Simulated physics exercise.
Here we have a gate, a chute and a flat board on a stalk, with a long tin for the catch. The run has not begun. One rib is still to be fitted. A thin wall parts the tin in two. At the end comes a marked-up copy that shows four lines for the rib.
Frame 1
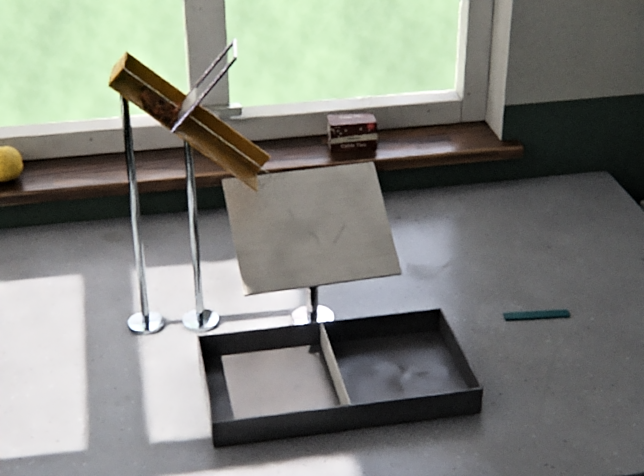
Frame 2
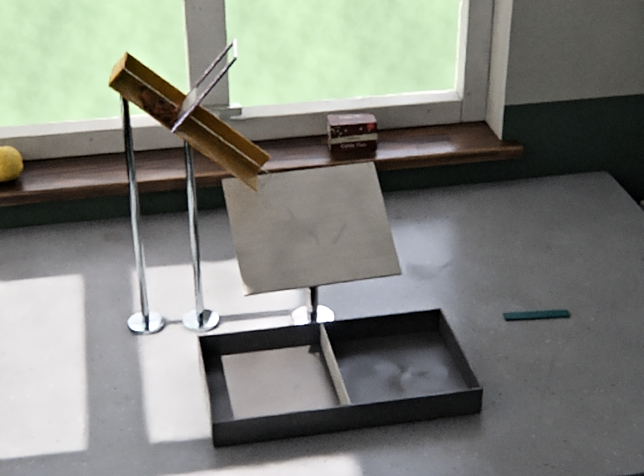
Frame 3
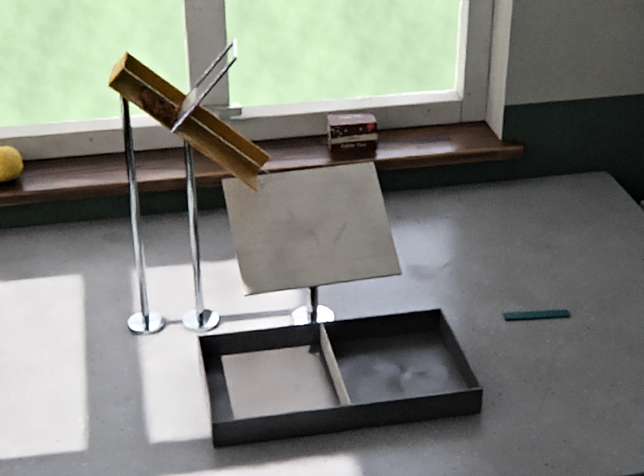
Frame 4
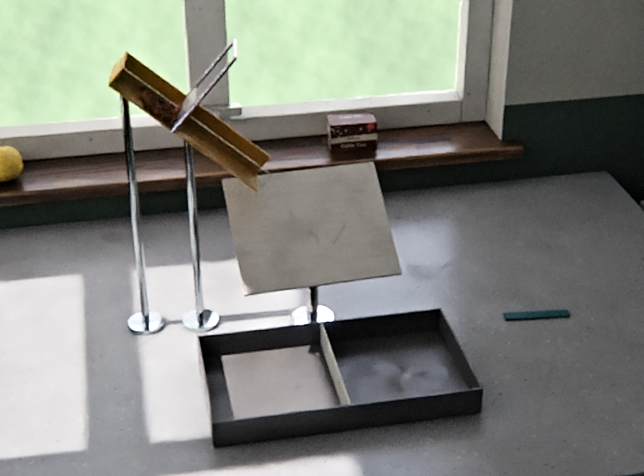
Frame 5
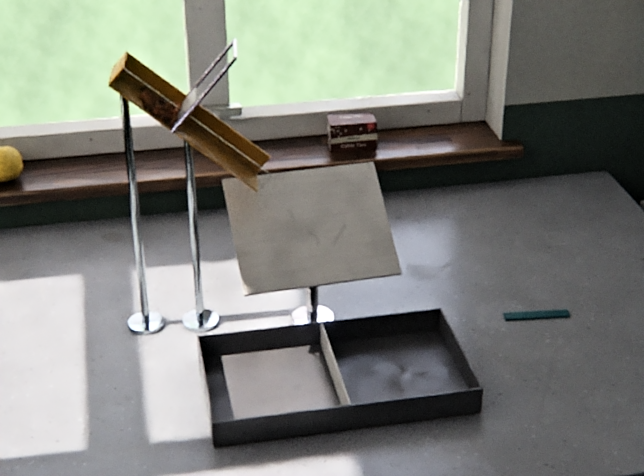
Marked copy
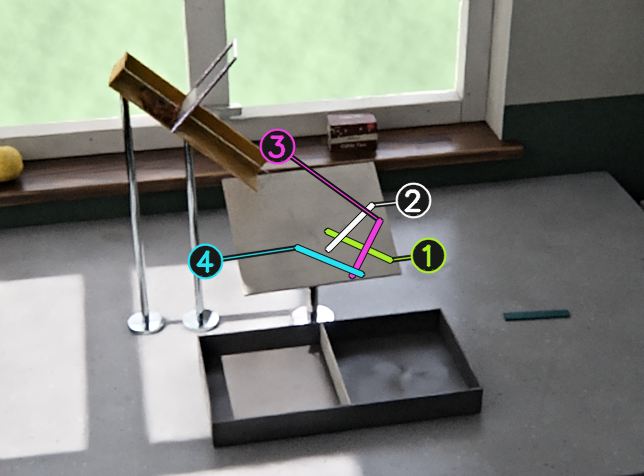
Nothing moves at any point: a yellow chute on two metal stands slants down to the right, its gate staying shut across it. Below its lower end, a pale flat board stays tilted on a stalk behind a dark, two-part tin, and the sunlit table remains unchanged throughout.
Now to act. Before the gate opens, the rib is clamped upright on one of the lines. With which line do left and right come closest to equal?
The answer is line 2.
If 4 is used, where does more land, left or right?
More lands on the right.
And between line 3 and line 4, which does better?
It is 3.
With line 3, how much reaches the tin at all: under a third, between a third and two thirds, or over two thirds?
Over two thirds.
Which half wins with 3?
The right half.
On the marked copy, line 1 from (327, 231) to (390, 260); line 2 from (372, 205) to (328, 249); line 3 from (379, 220) to (352, 275); line 4 from (297, 247) to (361, 274).
If 1 is chosen, of what is caught, a small share in the left half, all but a few in the right.
If 2 is chosen, of what is caught, close to half in the left half, close to half in the right.
If 3 is chosen, of what is caught, close to a quarter in the left half, the bulk in the right.
If 4 is chosen, of what is caught, none at all in the left half, the whole lot in the right.
